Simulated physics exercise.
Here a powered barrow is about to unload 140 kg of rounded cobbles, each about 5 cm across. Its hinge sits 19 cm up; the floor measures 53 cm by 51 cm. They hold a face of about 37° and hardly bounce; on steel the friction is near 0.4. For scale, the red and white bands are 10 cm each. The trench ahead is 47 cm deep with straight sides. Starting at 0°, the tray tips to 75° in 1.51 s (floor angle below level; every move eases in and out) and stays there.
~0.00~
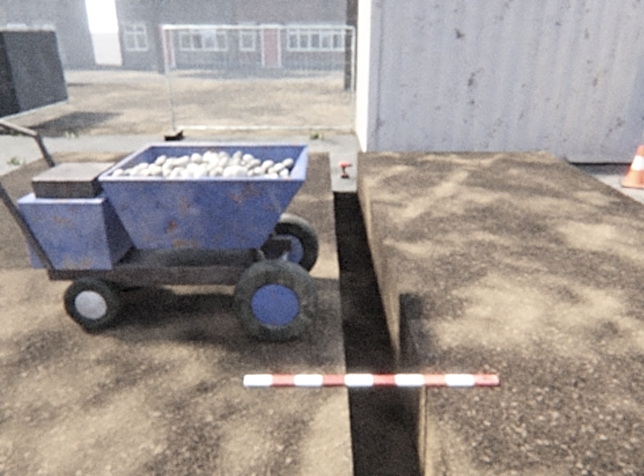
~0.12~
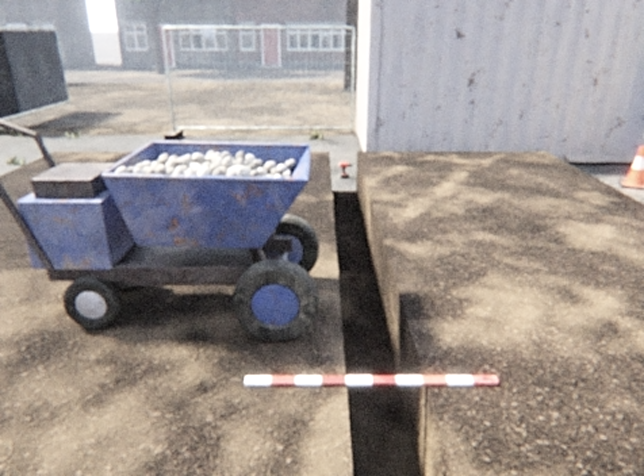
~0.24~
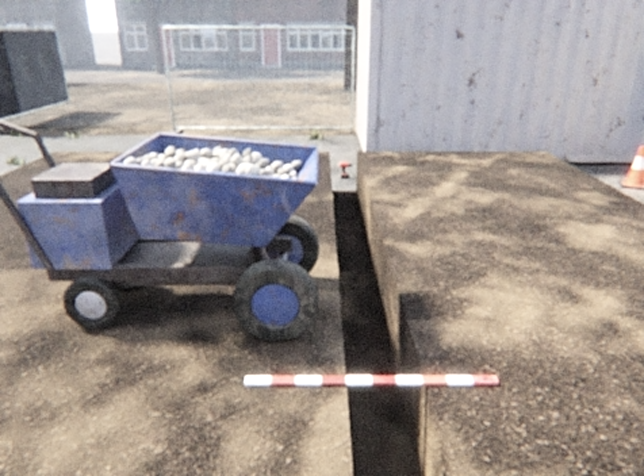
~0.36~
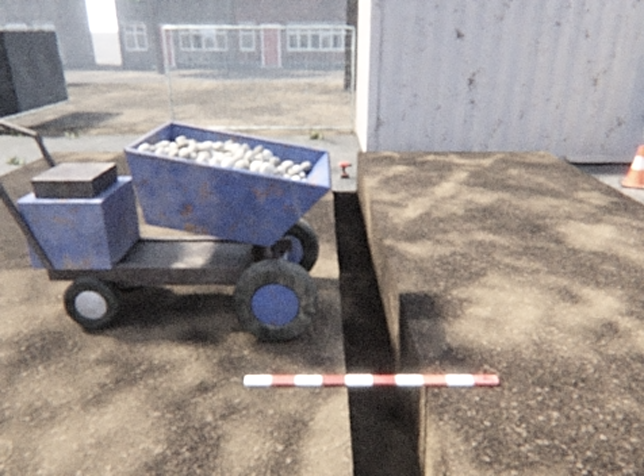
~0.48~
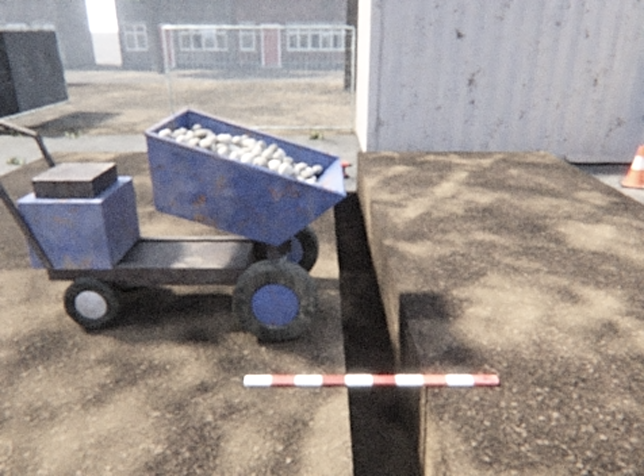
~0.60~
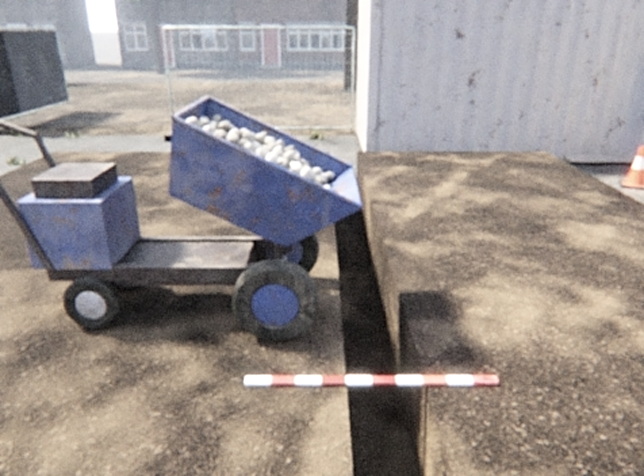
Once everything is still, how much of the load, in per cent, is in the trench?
Roughly 28 per cent ends in the trench.
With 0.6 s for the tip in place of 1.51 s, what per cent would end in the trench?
In that case some 15 per cent.
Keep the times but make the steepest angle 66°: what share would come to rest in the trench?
Then about 20 per cent.
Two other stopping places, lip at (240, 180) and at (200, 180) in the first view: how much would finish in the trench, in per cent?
First some 85, then 90 per cent.
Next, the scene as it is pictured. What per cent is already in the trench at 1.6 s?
About 0 per cent by then.
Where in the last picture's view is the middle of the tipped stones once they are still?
Around (440, 302).
After 1.1 s the floor is at 63°; 99 % in the tray, 1 % past the trench; the foremost stones are at (420, 258).
After 1.6 s the floor is at 75°; 54 % in the tray, 46 % past the trench; the foremost stones are at (533, 303).
After 2.0 s the floor is at 75°; 26 % in the tray, 4 % in the trench, 70 % past the trench; the foremost stones are at (617, 309).
After 3.9 s the floor is at 75°; 0 % in the tray, 28 % in the trench, 72 % past the trench; the foremost stones are at (643, 288).
